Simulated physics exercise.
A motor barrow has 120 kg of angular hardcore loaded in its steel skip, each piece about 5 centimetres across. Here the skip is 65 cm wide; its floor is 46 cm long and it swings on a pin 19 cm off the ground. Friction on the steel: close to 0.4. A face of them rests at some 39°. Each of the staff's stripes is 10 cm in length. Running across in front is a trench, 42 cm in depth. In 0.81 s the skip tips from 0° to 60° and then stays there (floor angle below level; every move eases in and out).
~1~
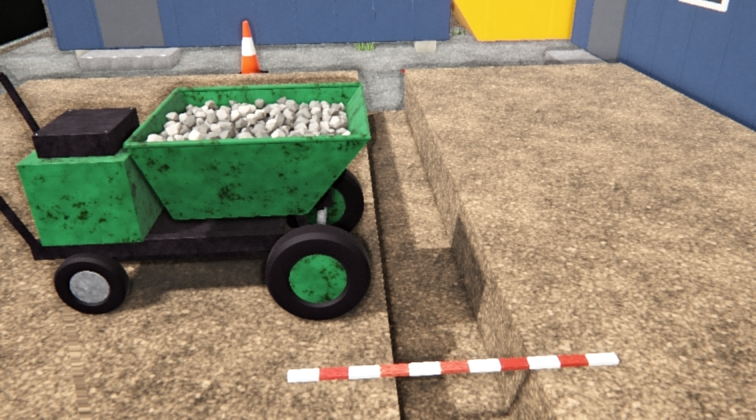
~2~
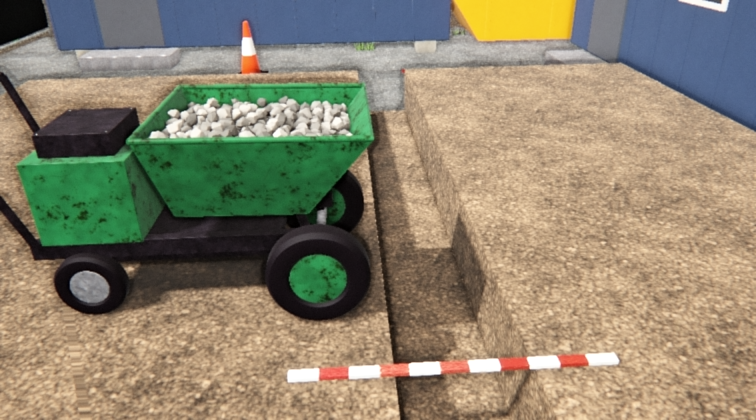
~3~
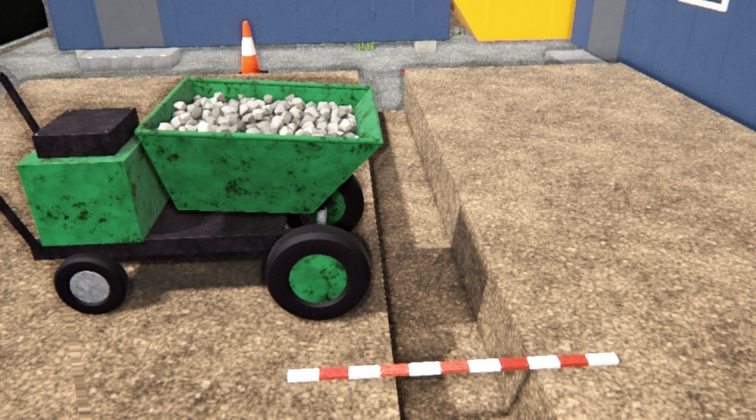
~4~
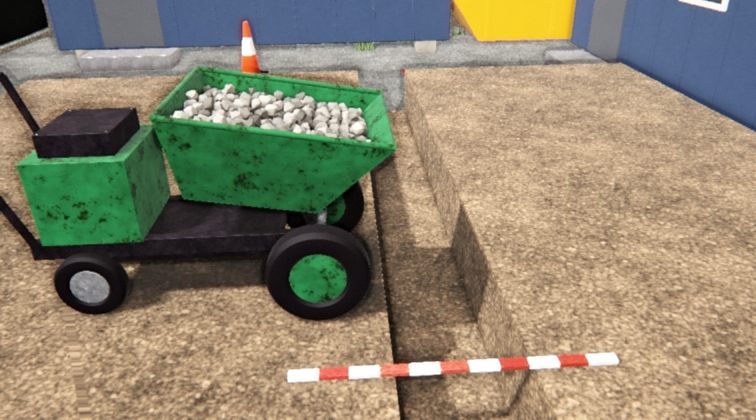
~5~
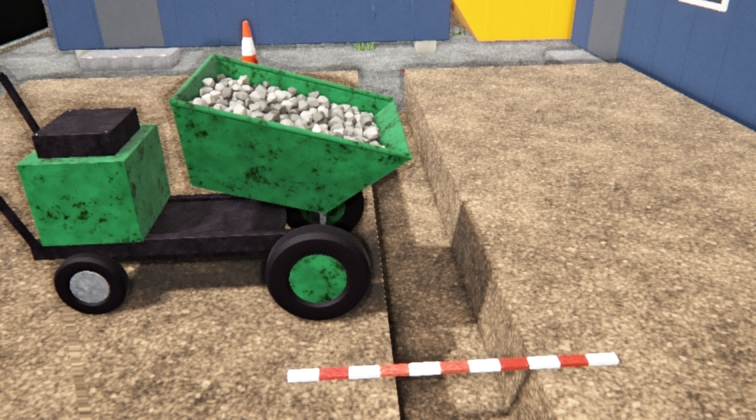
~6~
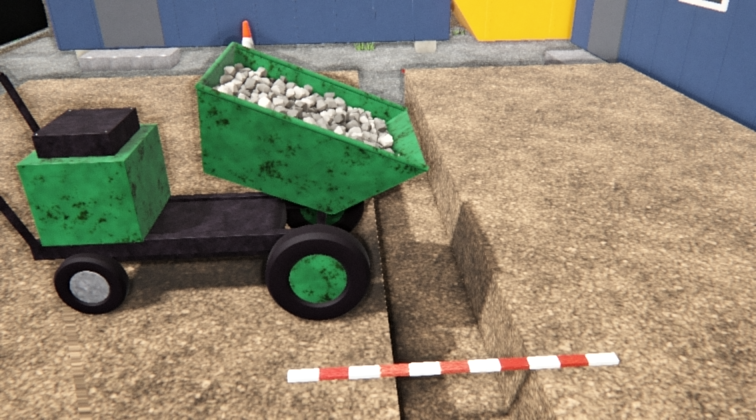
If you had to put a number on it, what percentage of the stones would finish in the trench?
I'd put it at about 19 percent.
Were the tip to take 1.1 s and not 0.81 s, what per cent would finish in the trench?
Roughly 20 per cent.
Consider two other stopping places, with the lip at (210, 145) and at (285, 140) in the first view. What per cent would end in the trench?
Roughly 25 in a hundred, then 40 in a hundred.
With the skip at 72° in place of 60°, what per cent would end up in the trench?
The trench would hold about 55% of it.
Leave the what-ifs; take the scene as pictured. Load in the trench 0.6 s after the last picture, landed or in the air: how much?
Close to 5 per cent has got there by then.
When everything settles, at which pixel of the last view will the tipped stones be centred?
The middle should be near (482, 322).
Then, 0.3 s after the last picture the floor is at 51°, 100 % in the skip; the foremost stones are at (437, 193).
Then, 0.6 s after the last picture the floor is at 60°, 94 % in the skip, 5 % in the trench, 1 % past the trench; the foremost stones are at (520, 269).
Then, 0.9 s after the last picture the floor is at 60°, 74 % in the skip, 9 % in the trench, 18 % past the trench; the foremost stones are at (606, 273).
Then, 2.9 s after the last picture the floor is at 60°, 62 % in the skip, 19 % in the trench, 19 % past the trench; the foremost stones are at (642, 264).
